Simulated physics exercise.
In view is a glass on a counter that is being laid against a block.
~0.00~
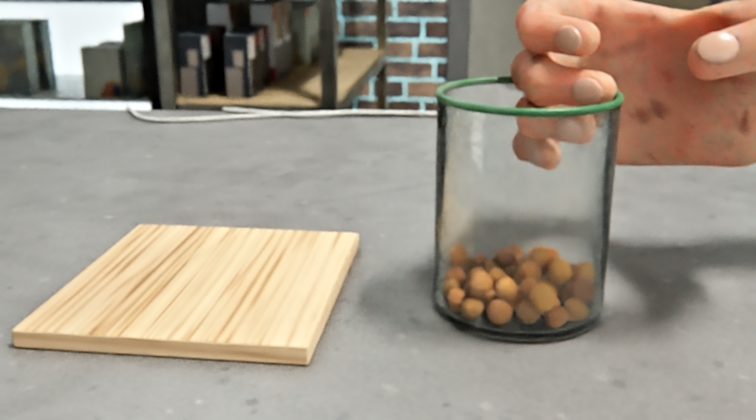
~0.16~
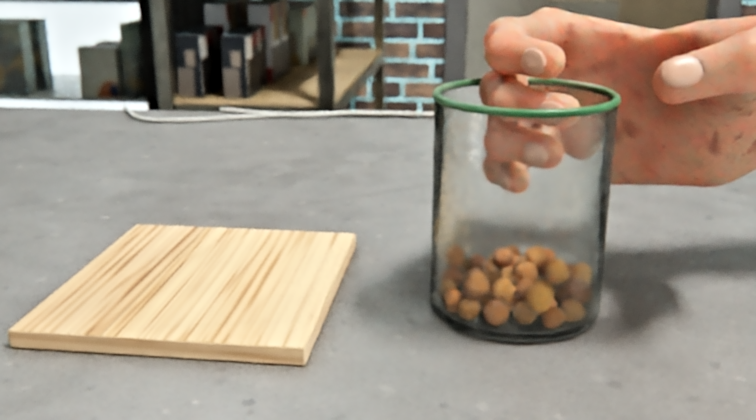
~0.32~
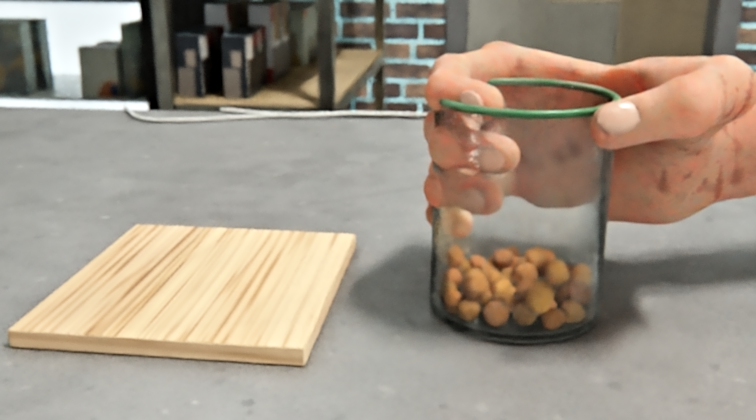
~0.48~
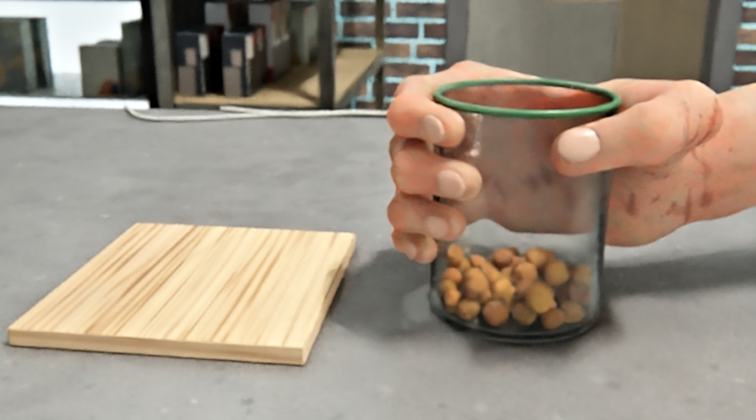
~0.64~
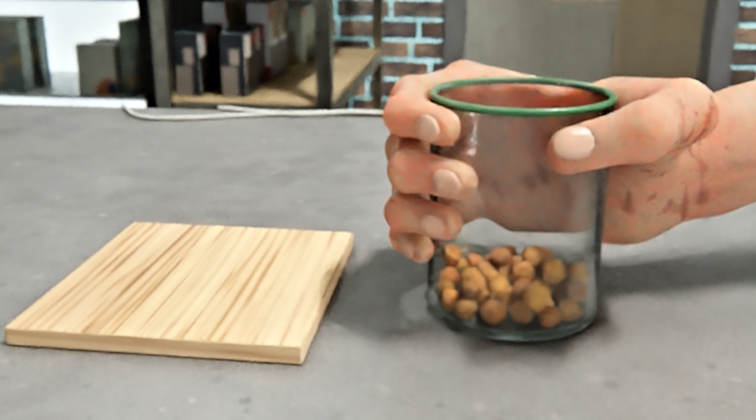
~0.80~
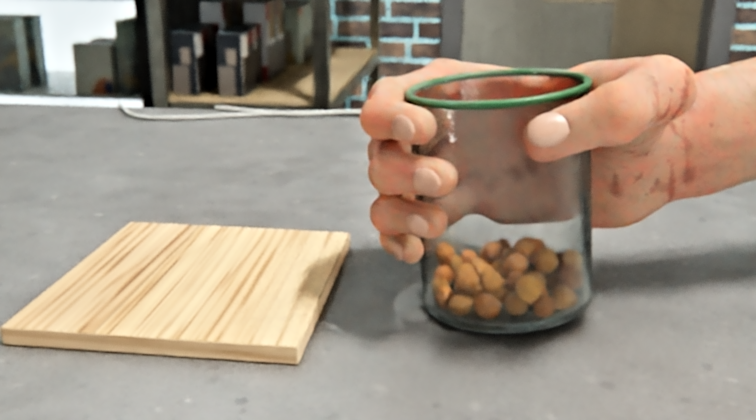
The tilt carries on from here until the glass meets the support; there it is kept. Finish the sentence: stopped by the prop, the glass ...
Stopped by the prop, the glass keeps all it holds.
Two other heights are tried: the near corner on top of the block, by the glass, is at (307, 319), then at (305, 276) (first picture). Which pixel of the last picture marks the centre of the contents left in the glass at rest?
(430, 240) and (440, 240), approximately.
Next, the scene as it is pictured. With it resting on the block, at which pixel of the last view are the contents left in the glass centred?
The centre settles around (413, 243).
Around 1.32 s, the glass leans 33°; everything is still inside.
Around 1.87 s, the glass leans 61°; everything is still inside.
Around 2.52 s, the glass rests on the block at 79°; everything is still inside.
Finally (2.8 s), the glass rests on the block at 79°; everything is still inside.
